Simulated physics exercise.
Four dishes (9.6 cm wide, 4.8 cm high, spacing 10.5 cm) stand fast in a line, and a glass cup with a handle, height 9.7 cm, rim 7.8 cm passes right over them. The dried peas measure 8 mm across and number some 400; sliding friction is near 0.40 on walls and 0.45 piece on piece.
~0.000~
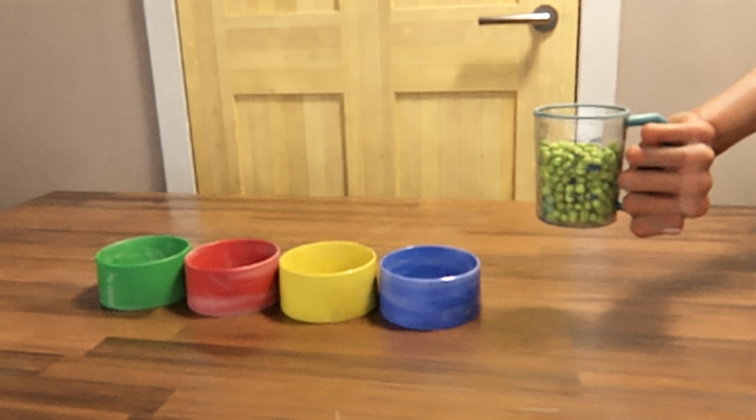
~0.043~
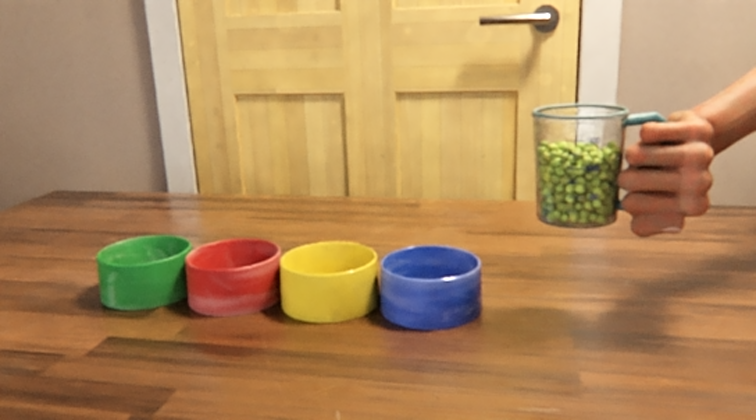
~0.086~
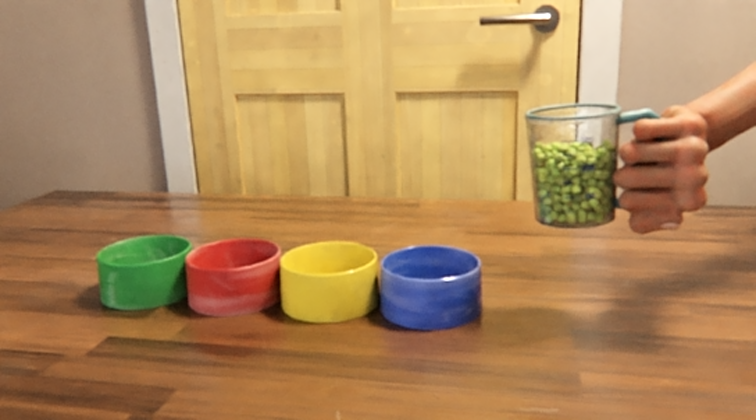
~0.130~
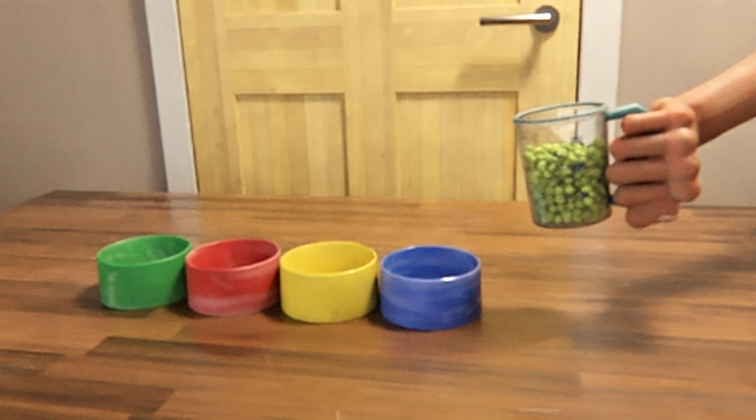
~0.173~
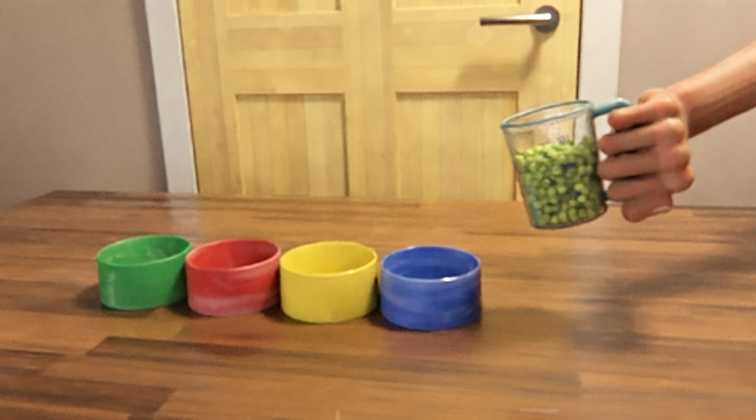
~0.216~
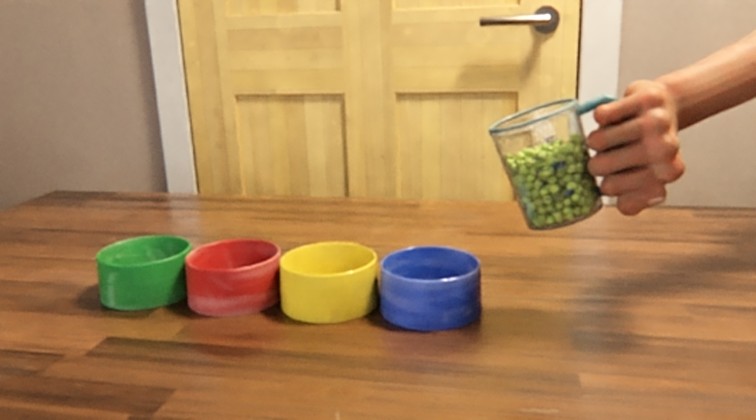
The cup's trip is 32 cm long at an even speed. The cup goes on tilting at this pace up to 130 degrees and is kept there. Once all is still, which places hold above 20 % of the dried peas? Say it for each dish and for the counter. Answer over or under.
Red: Under, blue: Under, green: Under, yellow: Over, counter: Under.
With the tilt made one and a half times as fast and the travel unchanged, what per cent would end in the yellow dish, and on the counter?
Yellow 50, counter 20.
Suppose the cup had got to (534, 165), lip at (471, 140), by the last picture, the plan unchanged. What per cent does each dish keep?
Red 10; blue 0; green 0; yellow 80.
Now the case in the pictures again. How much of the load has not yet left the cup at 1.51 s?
Some 0 per cent of the load.
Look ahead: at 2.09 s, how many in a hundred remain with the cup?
Roughly 0 per cent.
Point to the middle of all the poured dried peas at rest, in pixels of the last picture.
Around (321, 280).
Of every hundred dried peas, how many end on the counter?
About 5 per cent.
Then, at 0.99 s, tilt 114 degrees; cup holds 80 %, yellow 15 %.
After 1.51 s, tilt 130 degrees; cup holds 0 %, yellow 95 %.
After 2.09 s, tilt 130 degrees; cup holds 0 %, yellow 95 %.
By 2.4 s all is still; red 0 %, blue 0 %, green 0 %, yellow 95 %, counter 5 %.
